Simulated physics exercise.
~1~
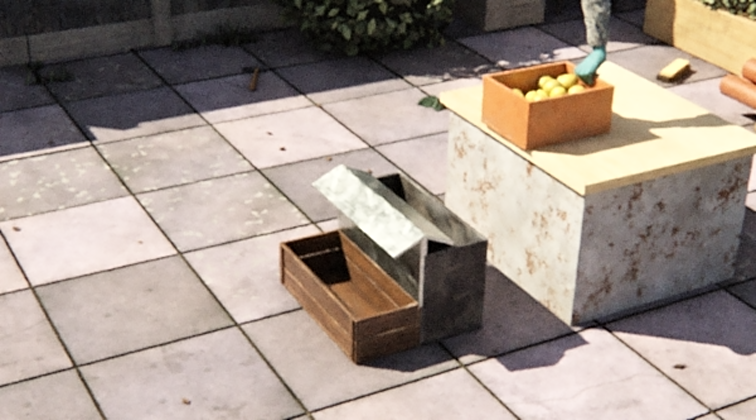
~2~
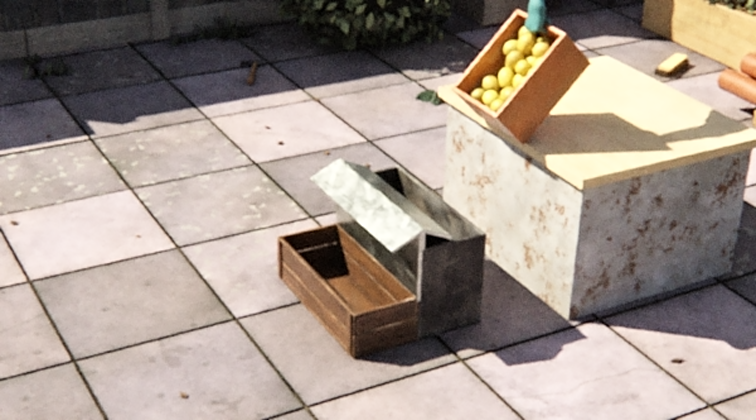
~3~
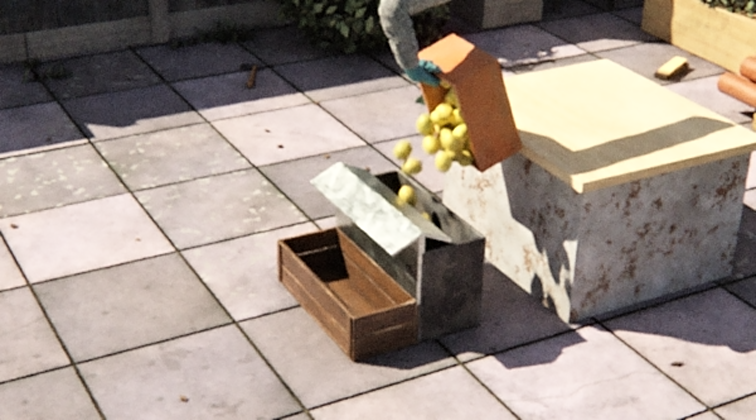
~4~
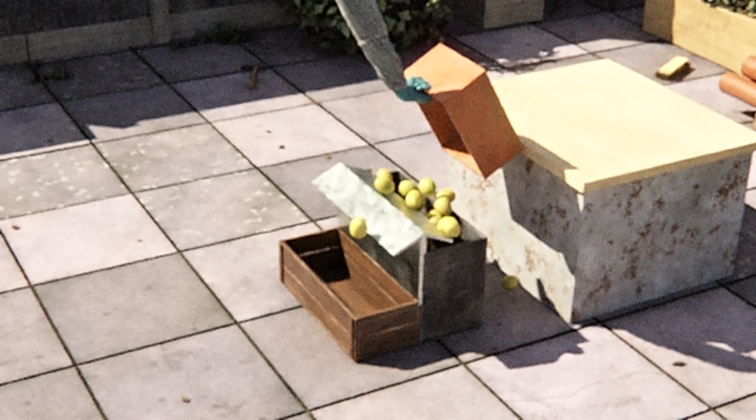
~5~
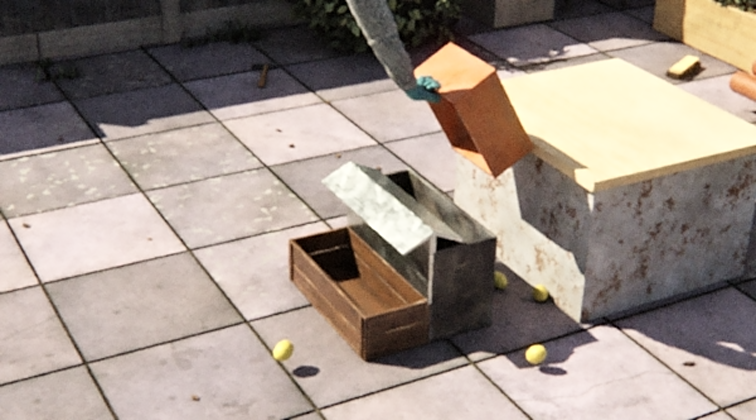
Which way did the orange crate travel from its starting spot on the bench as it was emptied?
It moved to the left, ending up tipped over just off the left side of the bench.
